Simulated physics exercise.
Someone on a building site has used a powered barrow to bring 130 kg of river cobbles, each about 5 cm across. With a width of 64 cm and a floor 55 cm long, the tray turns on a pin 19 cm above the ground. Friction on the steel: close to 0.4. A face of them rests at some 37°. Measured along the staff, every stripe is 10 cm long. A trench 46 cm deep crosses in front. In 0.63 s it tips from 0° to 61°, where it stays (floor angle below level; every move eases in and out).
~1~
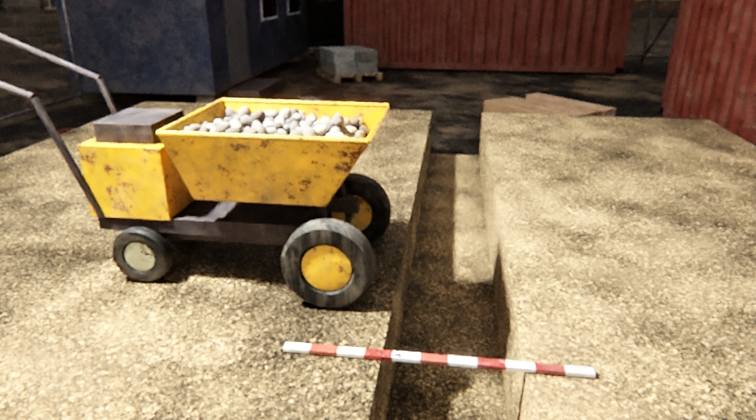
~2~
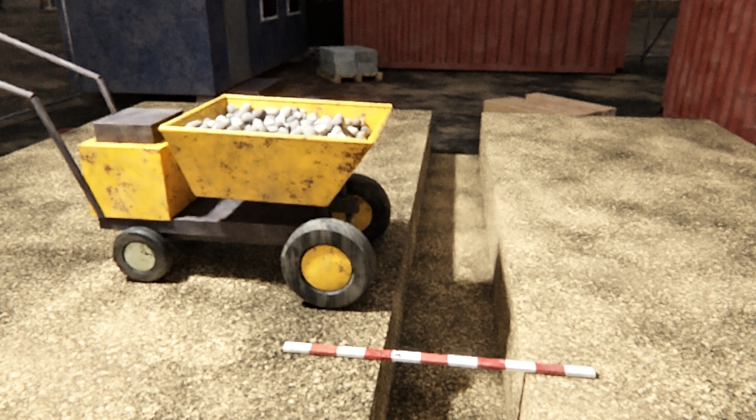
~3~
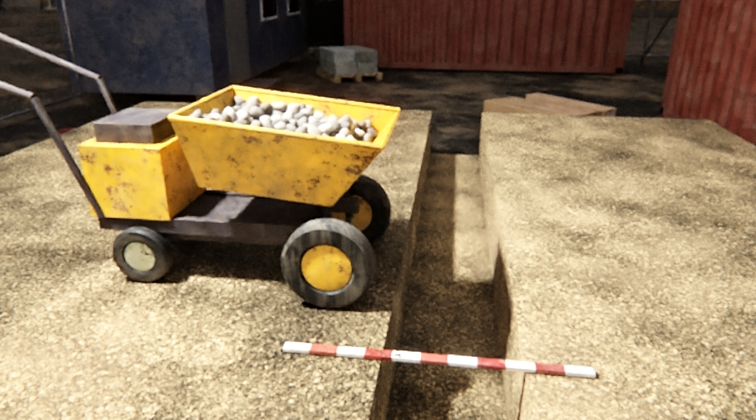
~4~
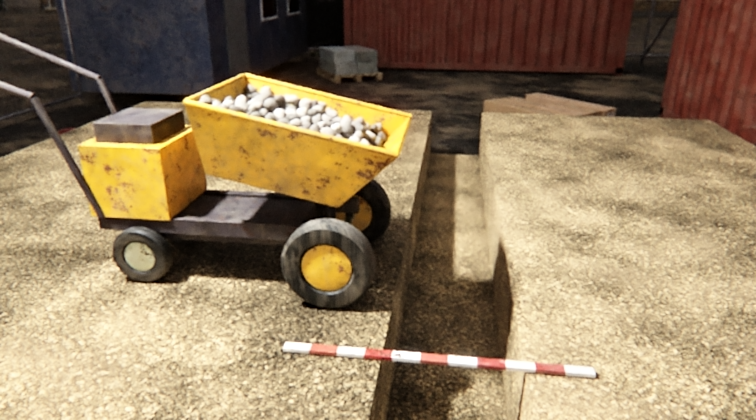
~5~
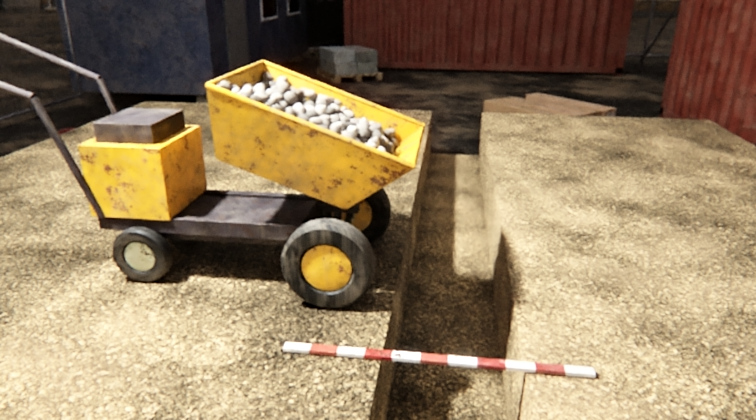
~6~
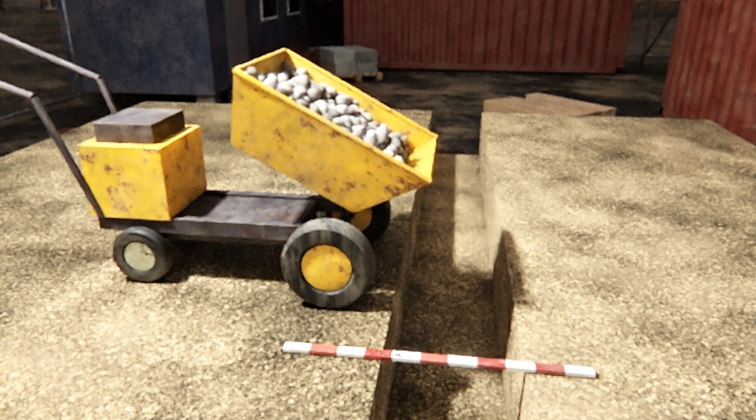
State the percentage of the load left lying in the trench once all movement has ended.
The share left there is about 30 per cent.
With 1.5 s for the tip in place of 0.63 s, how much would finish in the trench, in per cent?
Close to 45 percent, then.
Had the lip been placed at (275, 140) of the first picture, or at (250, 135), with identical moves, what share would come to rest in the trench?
It comes to about 65 and 55 in a hundred.
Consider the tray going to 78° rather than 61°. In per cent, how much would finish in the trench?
It comes out at about 50 percent.
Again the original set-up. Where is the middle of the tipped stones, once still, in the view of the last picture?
Around (529, 280).
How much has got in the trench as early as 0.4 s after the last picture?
By that moment, roughly 10 per cent of the load.
Then, 0.2 s after the last picture the floor is at 51°, 100 % in the tray; the foremost stones are at (444, 193).
Then, 0.4 s after the last picture the floor is at 61°, 87 % in the tray, 10 % in the trench, 3 % past the trench; the foremost stones are at (530, 254).
Then, 0.8 s after the last picture the floor is at 61°, 48 % in the tray, 16 % in the trench, 36 % past the trench; the foremost stones are at (671, 285).
Then, 2.7 s after the last picture the floor is at 61°, 34 % in the tray, 30 % in the trench, 36 % past the trench; the foremost stones are past the picture's edge.
